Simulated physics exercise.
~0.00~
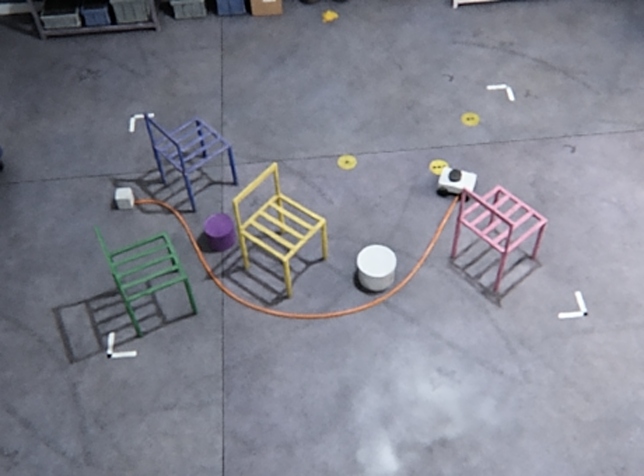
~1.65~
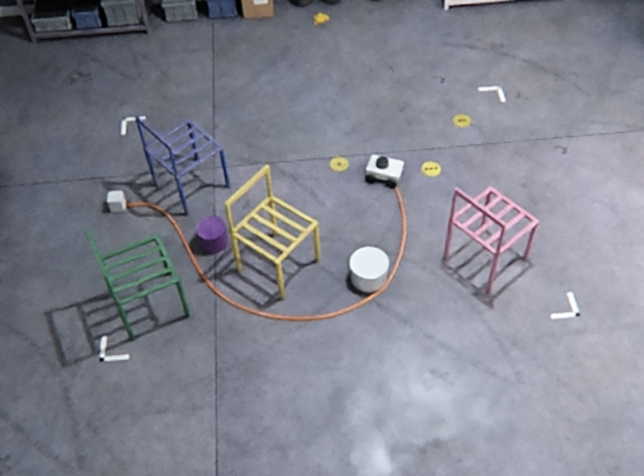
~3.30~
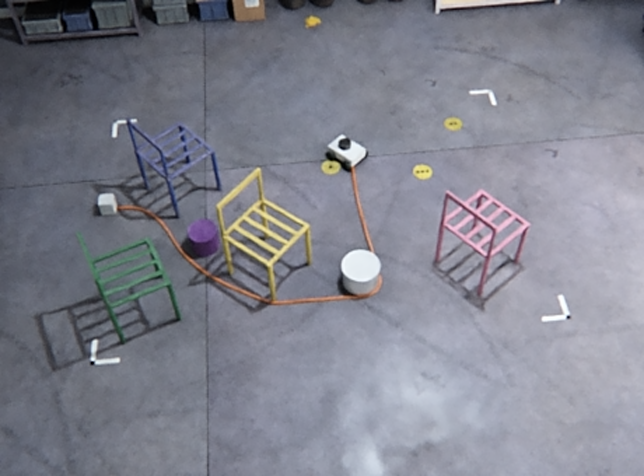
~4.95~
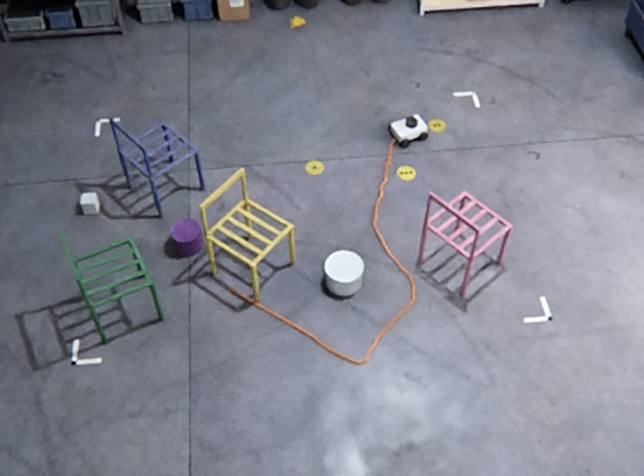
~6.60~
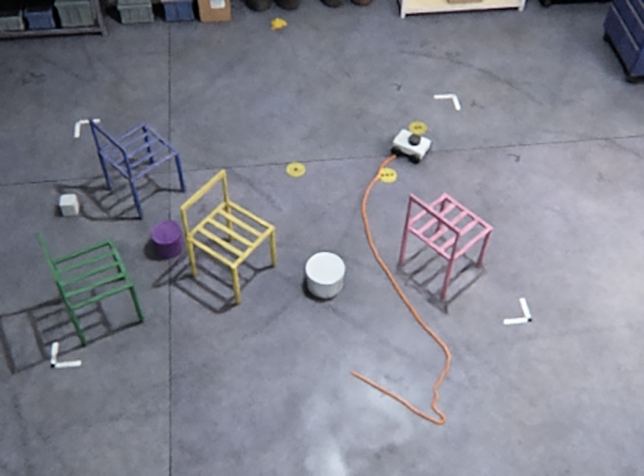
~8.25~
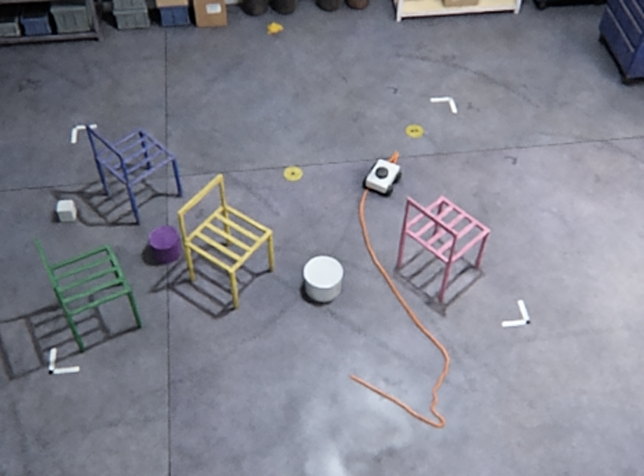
A small white wheeled cart trailing an orange lead stands beside a pink chair at the right of a grey concrete floor, seen from high above. Blue, green and yellow chairs stand to the left, with a purple bin and a white bin among them. The cart drives left past the yellow marks, drawing the lead against the white bin. It then turns back right, and the lead comes free of the small pale box at the left. The loose end slides past the yellow chair and white bin, and the cart finally moves slightly left and down, stopping with the chairs and bins still standing.
